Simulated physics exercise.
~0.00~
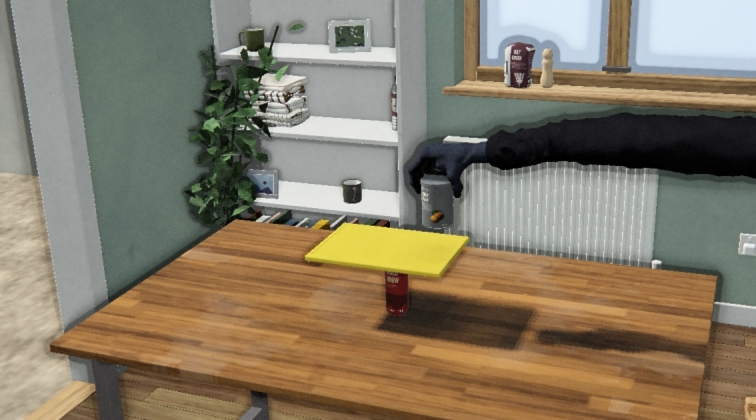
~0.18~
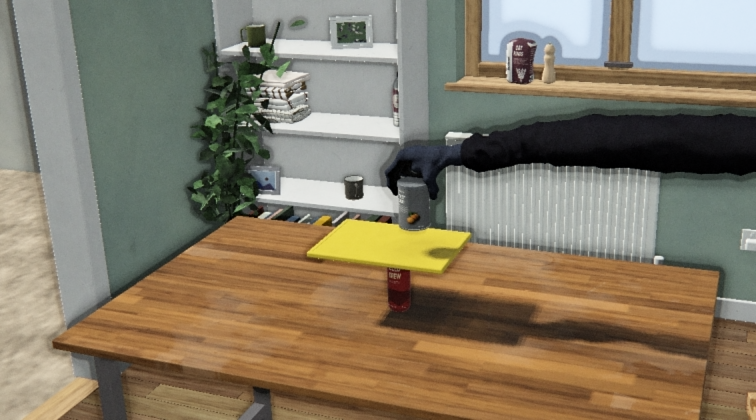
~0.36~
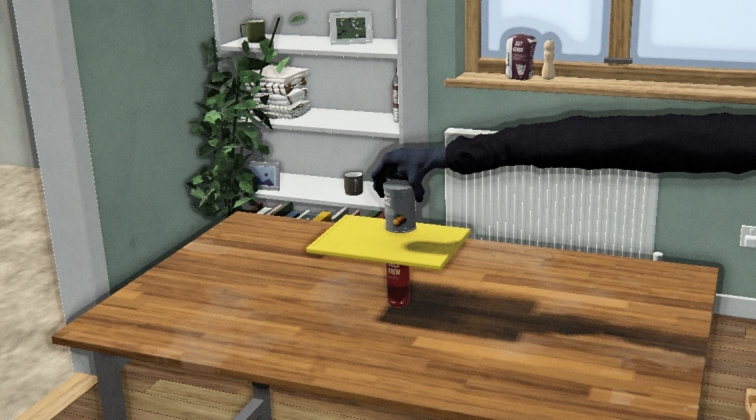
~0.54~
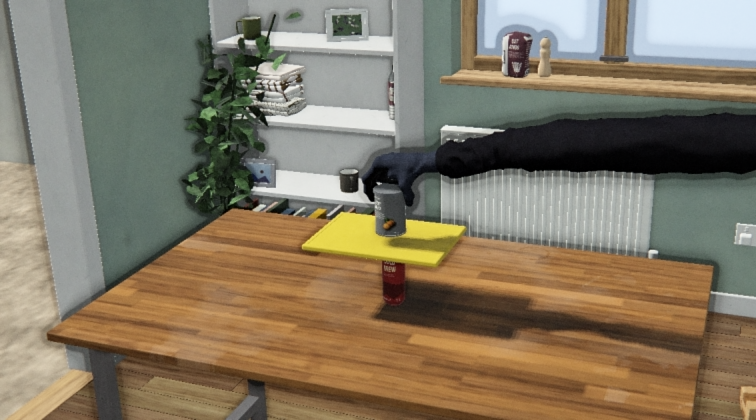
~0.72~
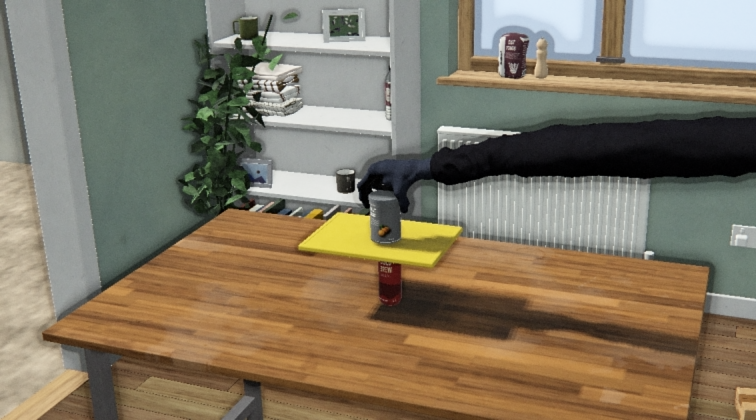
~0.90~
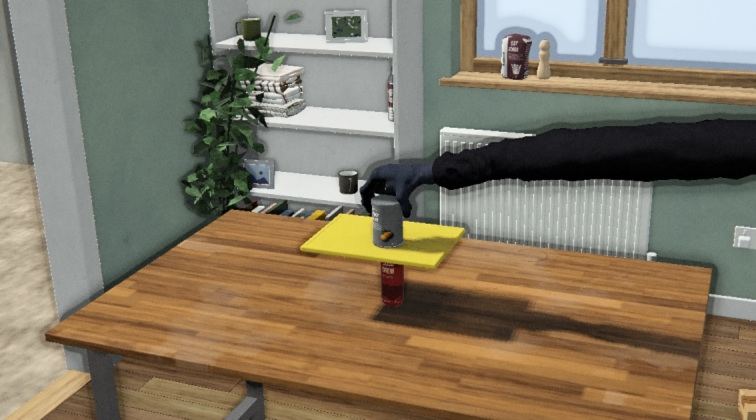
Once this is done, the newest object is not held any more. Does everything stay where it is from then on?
I expect it to stay steady.
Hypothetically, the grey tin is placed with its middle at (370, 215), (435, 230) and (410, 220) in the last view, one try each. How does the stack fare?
It goes over first, goes over second and remains upright third.
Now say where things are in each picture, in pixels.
In the first frame, on its way; grey tin (438, 202); yellow lid (389, 249).
In the second frame, on its way; grey tin (414, 203); yellow lid (391, 245).
In the third frame, on its way; grey tin (400, 206); yellow lid (390, 241).
In the fourth frame, on its way; grey tin (390, 210); yellow lid (386, 238).
In the fifth frame, on its way; grey tin (385, 217); yellow lid (382, 239).
In the sixth frame, set down, still held; grey tin (388, 221); yellow lid (384, 240).
By 1.20 s, all is still.
By 1.60 s, grey tin resting near (388, 222).
When it is over (2.0 s), all 3 as before. End places, in pixels of the last picture, grey tin near (388, 222). The stack stays up.
